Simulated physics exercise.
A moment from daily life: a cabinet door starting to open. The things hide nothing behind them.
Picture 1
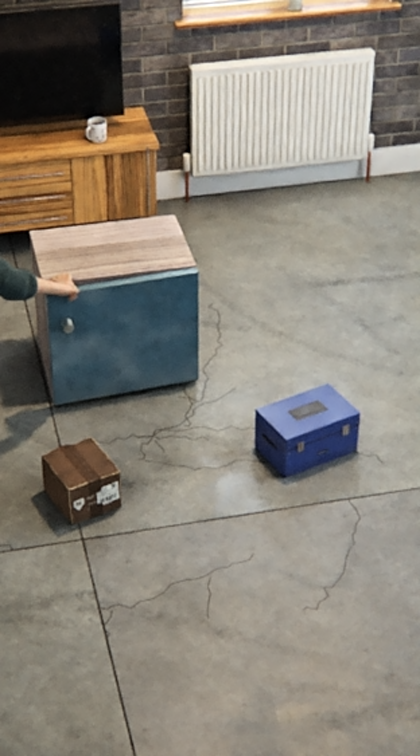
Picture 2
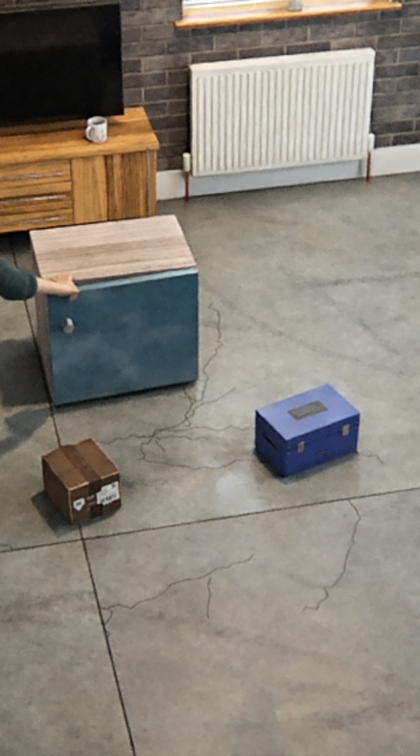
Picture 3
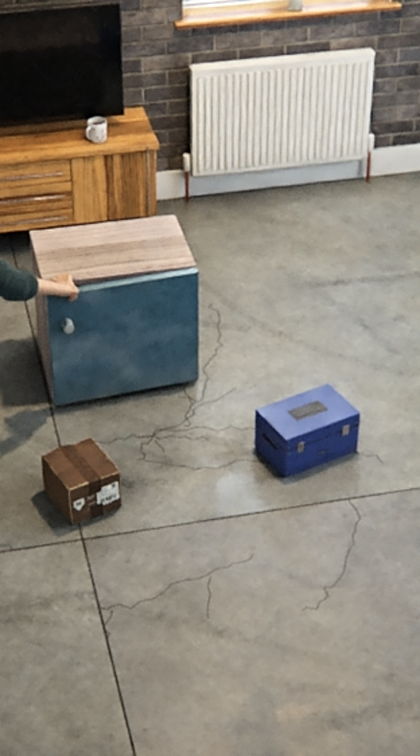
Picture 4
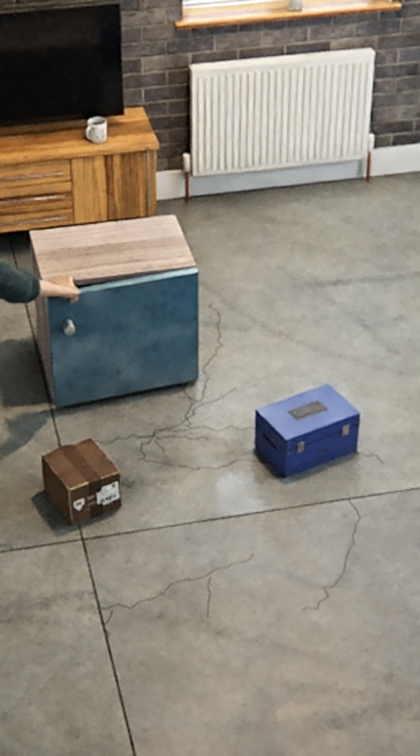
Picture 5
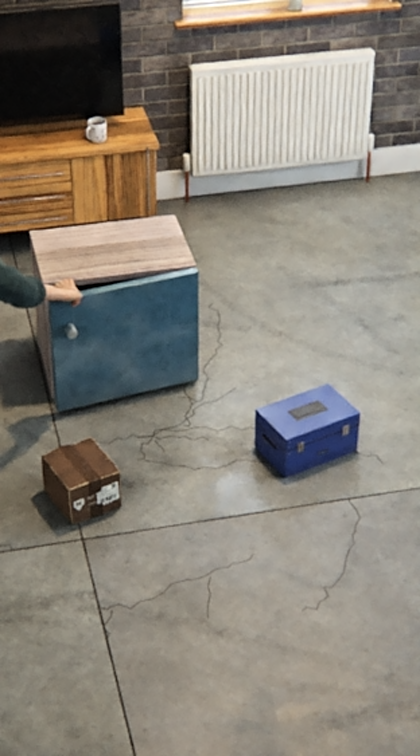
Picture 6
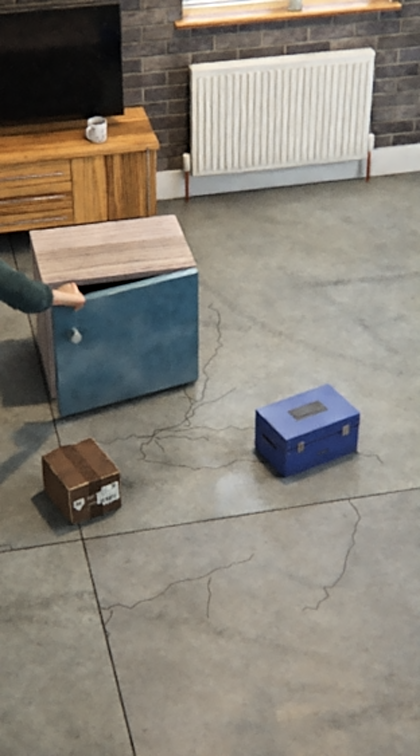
A hand at the left held the edge of a blue cabinet door and slowly pulled it slightly open, while a brown parcel and a blue toolbox sat still on the cracked grey floor.
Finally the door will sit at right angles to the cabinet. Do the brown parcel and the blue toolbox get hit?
As it turns out, the brown parcel escapes contact, the blue toolbox escapes contact.
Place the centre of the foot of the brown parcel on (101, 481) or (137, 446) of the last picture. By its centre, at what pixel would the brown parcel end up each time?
First setting: About (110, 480); second: About (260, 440).
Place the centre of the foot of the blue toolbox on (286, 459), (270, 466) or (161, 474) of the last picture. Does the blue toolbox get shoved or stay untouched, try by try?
So, one after another, it goes undisturbed, it gets pushed and it gets pushed.
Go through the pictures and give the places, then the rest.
In the first picture, door 4° open; brown parcel (81, 481); blue toolbox (307, 430); door (126, 340).
In the second picture, door 4° open; blue toolbox (307, 430); door (126, 340).
In the third picture, door 4° open; brown parcel (81, 481); door (126, 341).
In the fourth picture, door 6° open; blue toolbox (307, 430); door (127, 342).
In the fifth picture, door 9° open; brown parcel (81, 481); door (128, 344).
In the sixth picture, door 12° open; brown parcel (81, 481); blue toolbox (307, 430); door (130, 346).
Then, 0.88 s past the last view, door 52° open; brown parcel at rest near (81, 481); blue toolbox at rest near (307, 430).
Finally, the brown parcel stays untouched, near (81, 481); the blue toolbox stays untouched, near (307, 430).
